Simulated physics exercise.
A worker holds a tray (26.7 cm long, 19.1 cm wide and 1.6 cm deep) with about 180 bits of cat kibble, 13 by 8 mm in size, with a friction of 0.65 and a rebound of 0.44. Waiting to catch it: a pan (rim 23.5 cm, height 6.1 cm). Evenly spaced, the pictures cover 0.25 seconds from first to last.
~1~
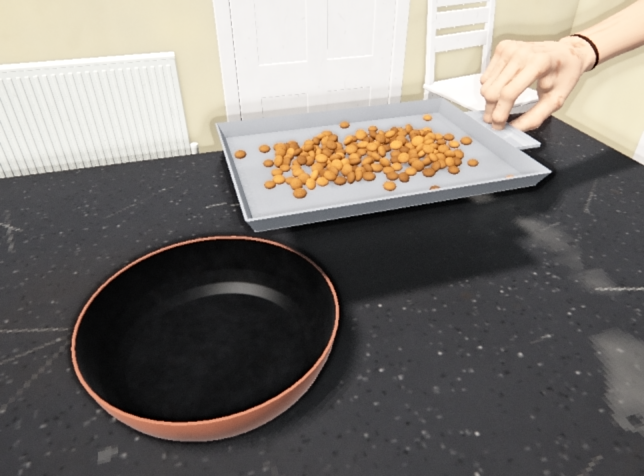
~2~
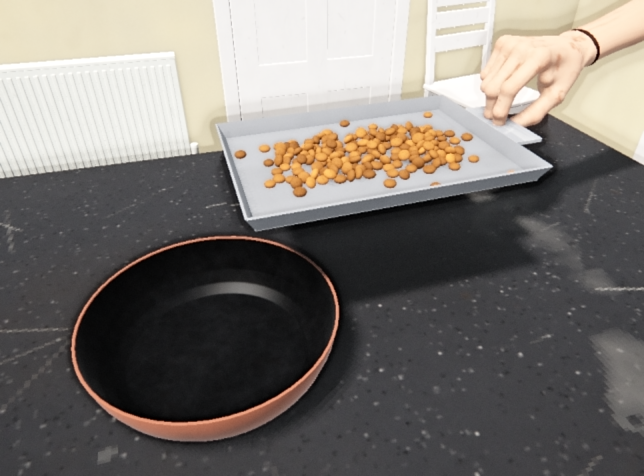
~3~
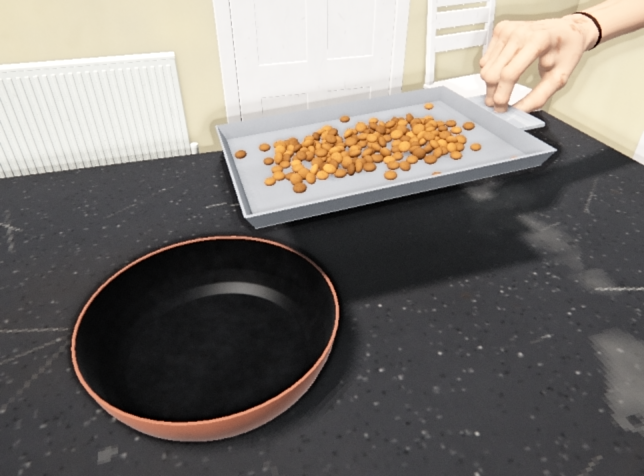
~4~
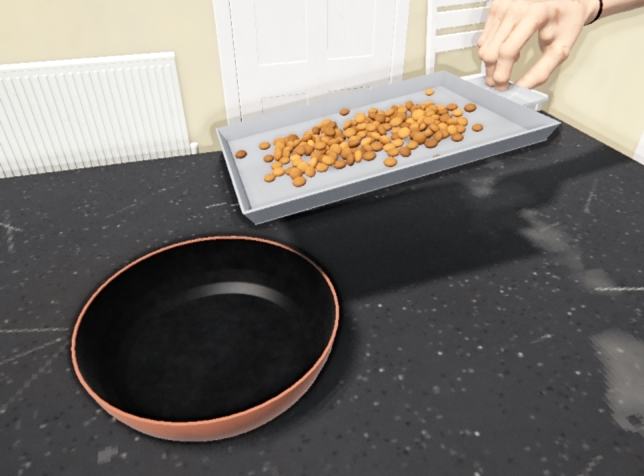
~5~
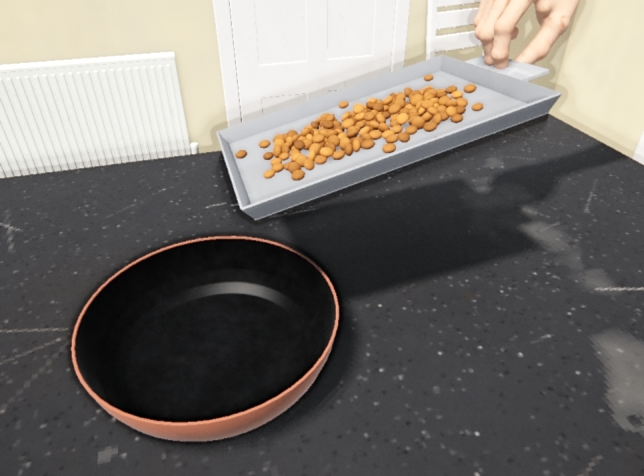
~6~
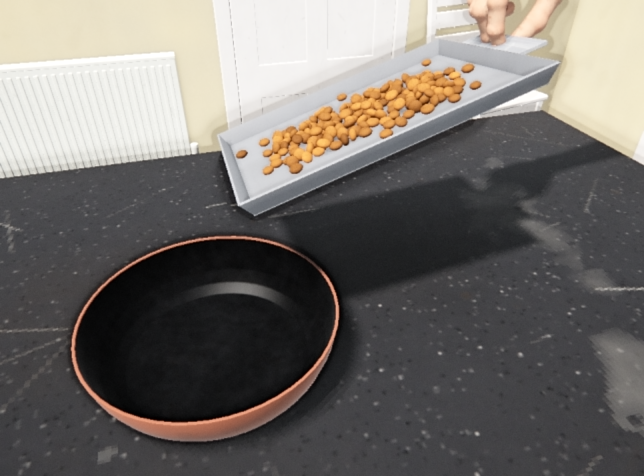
On a dark speckled counter, a hand lifted the right end of a gray tray of small brown pieces, slanting it more and more down to the left, while a black pan with a copper-coloured outside stayed still.
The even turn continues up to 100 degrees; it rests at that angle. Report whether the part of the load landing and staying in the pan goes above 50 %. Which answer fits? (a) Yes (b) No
The answer is b.
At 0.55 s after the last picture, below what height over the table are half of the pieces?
Roughly 12 centimetres.
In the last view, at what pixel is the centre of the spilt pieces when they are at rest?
The middle of the spilt pieces ends up around (194, 244) in the last picture.
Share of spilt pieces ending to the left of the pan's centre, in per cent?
I'd guess close to 60 in a hundred.
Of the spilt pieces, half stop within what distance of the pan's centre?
I'd put it at around 20 cm.
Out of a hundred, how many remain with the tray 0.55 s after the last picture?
Roughly 25 %.
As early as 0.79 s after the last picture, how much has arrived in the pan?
Some 10 per cent.
Then, 0.30 s after the last picture, tilt 50 degrees; tray 100 %; middle of all pieces on or above the table near (298, 84).
Then, 0.55 s after the last picture, tilt 75 degrees; tray 25 %, outside 15 %, in the air 55 %; middle of all pieces on or above the table near (212, 183).
Then, 0.79 s after the last picture, tilt 98 degrees; pan 10 %, outside 85 %, in the air 5 %; middle of all pieces on or above the table near (186, 245).
Then, 1.01 s after the last picture, tilt 100 degrees; pan 10 %, outside 90 %; middle of all pieces on or above the table near (184, 253).
In the end, pan 10 %, outside 90 %.
